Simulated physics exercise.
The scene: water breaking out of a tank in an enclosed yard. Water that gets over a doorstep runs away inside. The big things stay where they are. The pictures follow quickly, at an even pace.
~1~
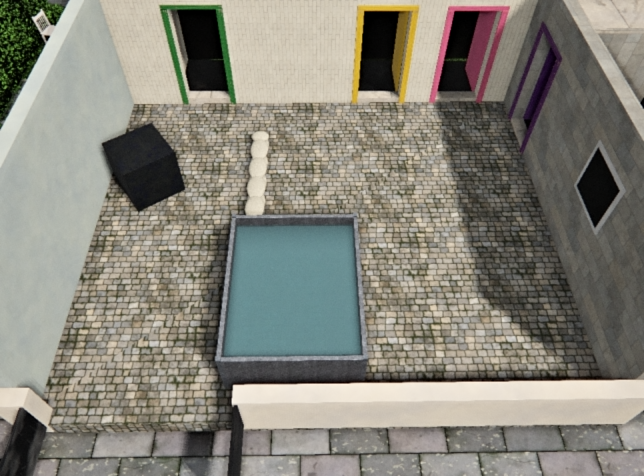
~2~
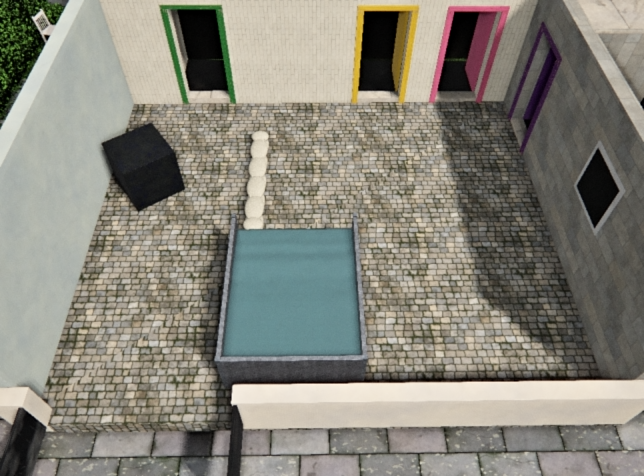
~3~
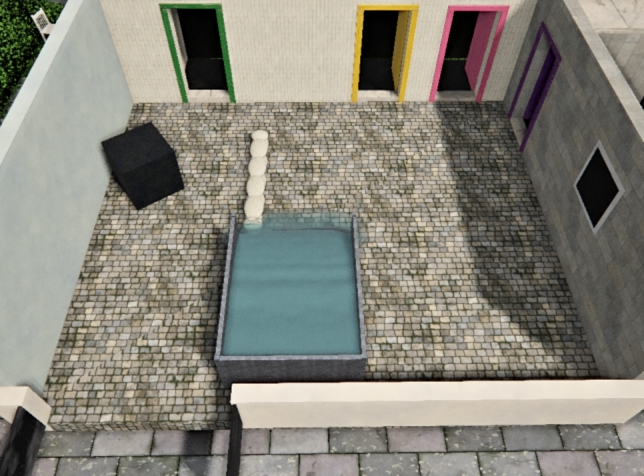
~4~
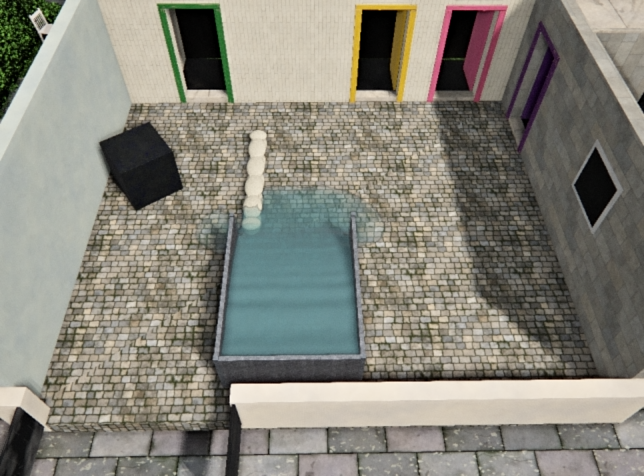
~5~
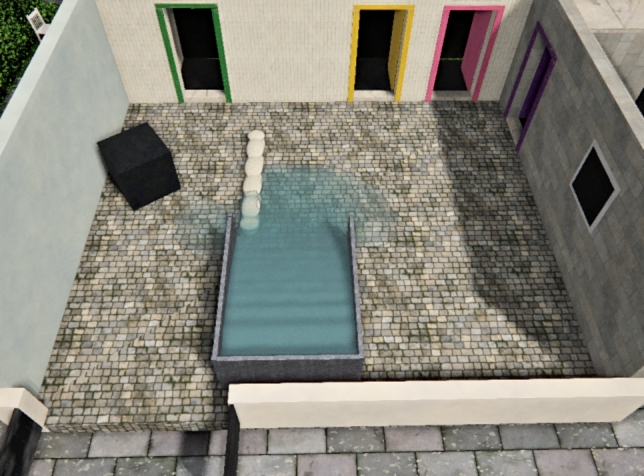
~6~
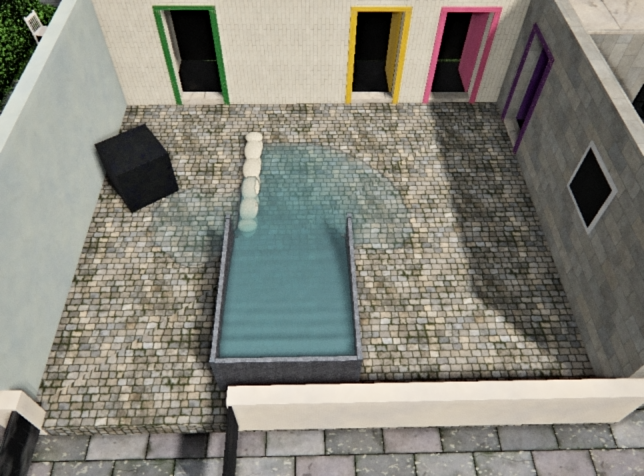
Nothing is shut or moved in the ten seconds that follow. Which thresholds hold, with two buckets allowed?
In the end: The yellow door takes more than that; the green door stays under that; the purple door takes more than that; the pink door takes more than that.
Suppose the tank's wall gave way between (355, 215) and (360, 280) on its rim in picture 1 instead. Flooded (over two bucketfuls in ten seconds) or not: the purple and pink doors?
In short: The purple door lets more in, the pink door floods.
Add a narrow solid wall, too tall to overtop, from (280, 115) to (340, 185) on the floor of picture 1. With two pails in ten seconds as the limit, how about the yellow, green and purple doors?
One by one: The yellow door takes less, the green door floods, the purple door floods.
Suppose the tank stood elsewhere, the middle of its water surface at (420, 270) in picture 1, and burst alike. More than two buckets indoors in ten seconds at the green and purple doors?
Then: The green door is under, the purple door takes more.
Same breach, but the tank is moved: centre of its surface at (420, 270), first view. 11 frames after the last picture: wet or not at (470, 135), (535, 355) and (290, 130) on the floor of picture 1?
One after the other: Awash, free of water, awash.
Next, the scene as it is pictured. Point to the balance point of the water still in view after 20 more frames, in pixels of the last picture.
Roughly at (309, 178).
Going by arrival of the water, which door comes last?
That is the purple one.
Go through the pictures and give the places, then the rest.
The first frame shows still water in the tank at (294, 283).
In the second frame, water pours out on the tank's far side and has run to a hidden place.
In the third frame, the front is at (228, 230), out from the gap on the tank's far side.
In the fourth frame, the front is at (203, 225), out from the gap on the tank's far side.
In the fifth frame, the front is at (187, 210), out from the gap on the tank's far side.
In the sixth frame, water pours out on the tank's far side and has run to (278, 145).
A moment on, water covers 35 % of the floor; the yellow door wet at the sill, nothing in, the green door not reached, the purple door not reached, the pink door not reached.
Next, water covers 45 % of the floor; the yellow door over two buckets in, the green door wet at the sill, nothing in, the purple door not reached, the pink door wet at the sill, nothing in.
Then, water covers 55 % of the floor; the yellow door far over two buckets in, the green door wet at the sill, nothing in, the purple door under two buckets in, the pink door over two buckets in.
Later, water covers 80 % of the floor; the yellow door far over two buckets in, the green door wet at the sill, nothing in, the purple door far over two buckets in, the pink door over two buckets in.
In the end, water covers 95 % of the floor; the yellow door far over two buckets in, the green door wet at the sill, nothing in, the purple door far over two buckets in, the pink door far over two buckets in.
